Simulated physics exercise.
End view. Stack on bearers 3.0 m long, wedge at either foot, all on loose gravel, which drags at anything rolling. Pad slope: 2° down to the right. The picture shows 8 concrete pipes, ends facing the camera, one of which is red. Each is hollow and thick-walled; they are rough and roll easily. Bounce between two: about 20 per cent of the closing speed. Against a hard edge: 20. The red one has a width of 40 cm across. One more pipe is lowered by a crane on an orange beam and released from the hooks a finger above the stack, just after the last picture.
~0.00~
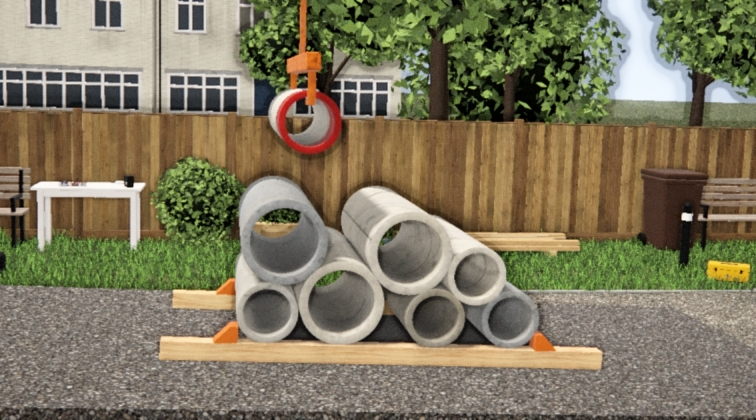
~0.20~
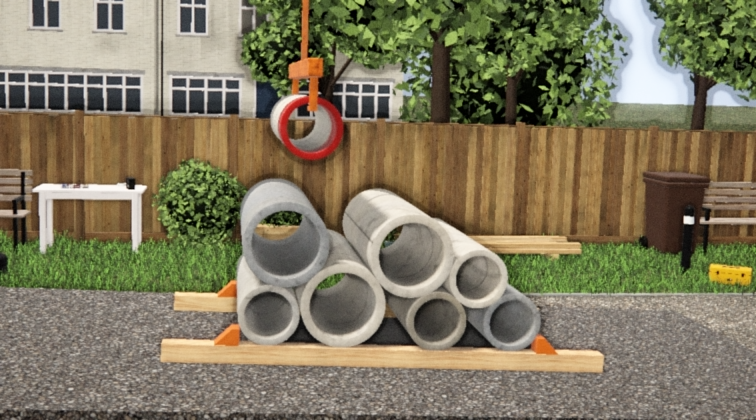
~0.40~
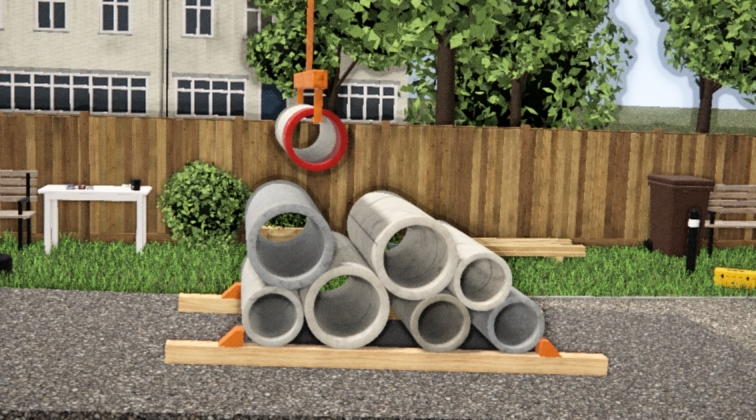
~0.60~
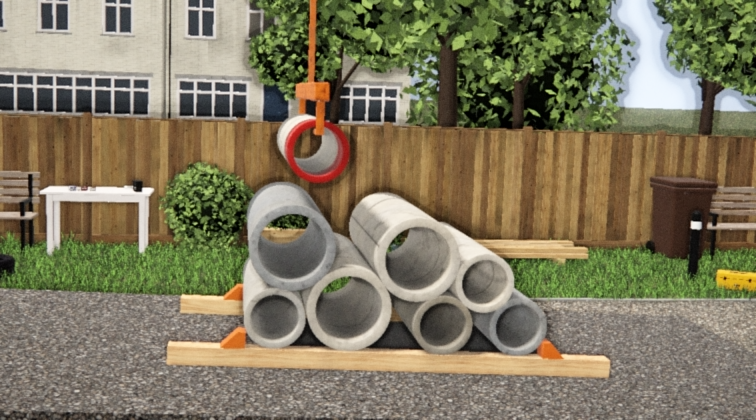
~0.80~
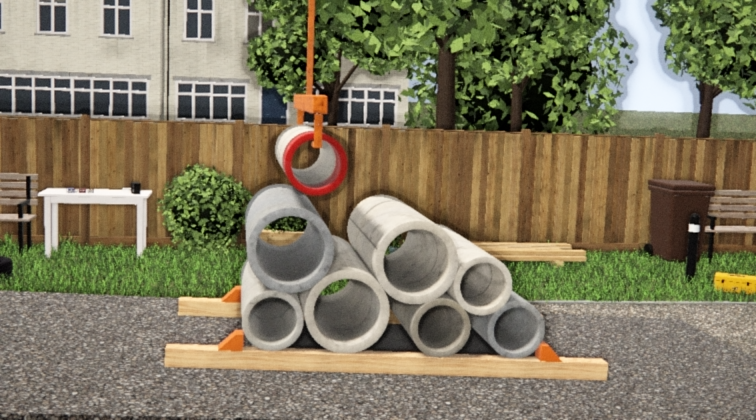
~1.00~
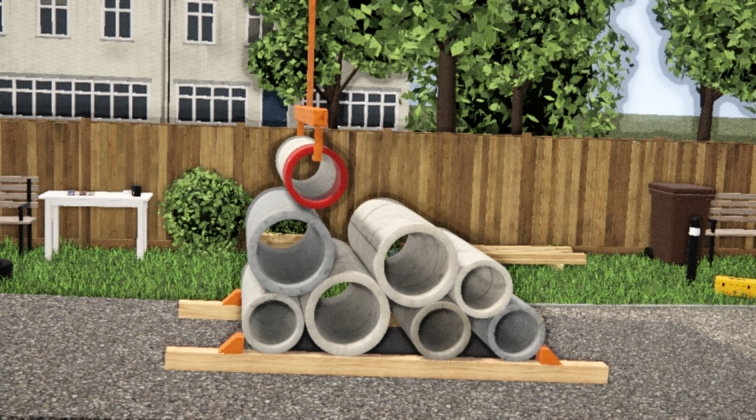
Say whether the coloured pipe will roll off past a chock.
Red: Stays put.
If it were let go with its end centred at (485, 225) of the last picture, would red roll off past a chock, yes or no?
Released there, red: It does not happen.
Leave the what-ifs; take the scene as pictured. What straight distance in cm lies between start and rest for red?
Estimate - red near 70.
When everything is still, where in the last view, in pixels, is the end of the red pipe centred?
Rest position in the last view: About (358, 225).
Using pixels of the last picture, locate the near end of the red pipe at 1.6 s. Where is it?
(356, 218), roughly.
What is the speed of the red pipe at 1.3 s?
0.5 m/s, give or take.
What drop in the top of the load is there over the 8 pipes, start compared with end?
Roughly 60 cm.
Then, 1.3 s in, red is up on others, 45 cm inside the left chock, rolling right; 0 of 8 are outside the chocks.
Then, 1.6 s in, red is up on others, 65 cm inside the left chock, rolling right; 0 of 8 are outside the chocks.
In the end (2.0 s), red is up on others, 70 cm inside the left chock; 0 of 8 are outside the chocks.
